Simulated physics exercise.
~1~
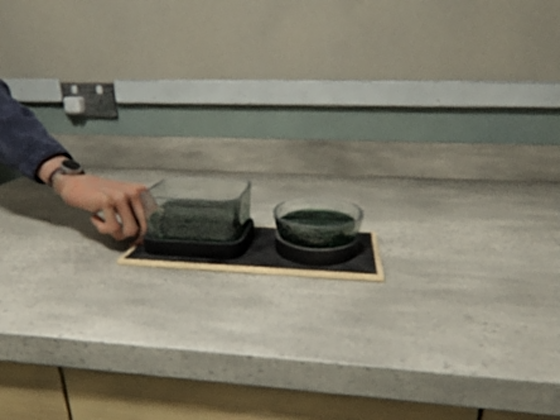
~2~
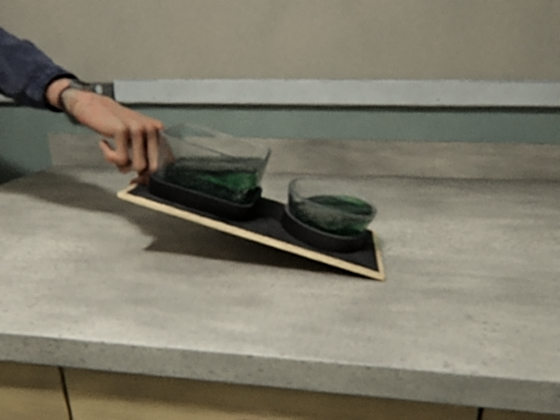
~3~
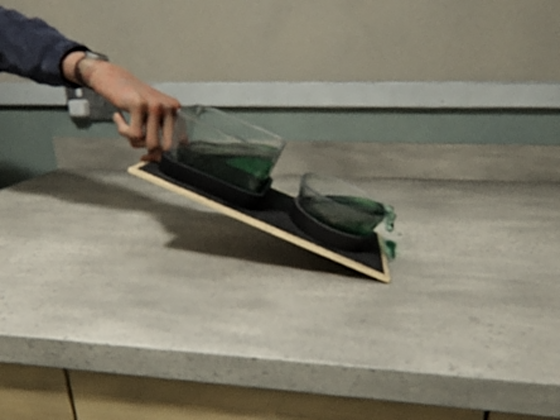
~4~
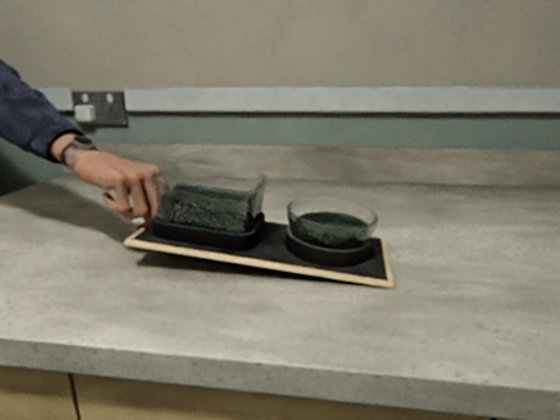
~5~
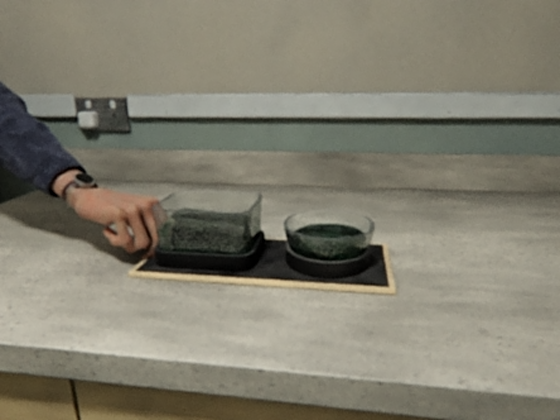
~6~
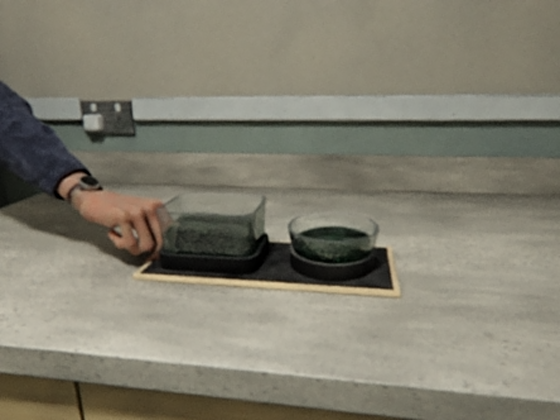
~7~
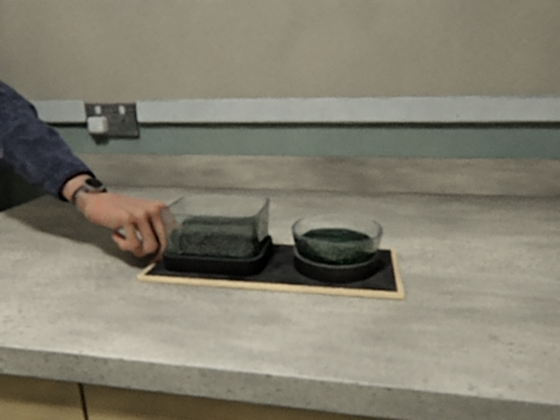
A hand tilts a tray, spilling green liquid from the bowl, then lowers it flat.
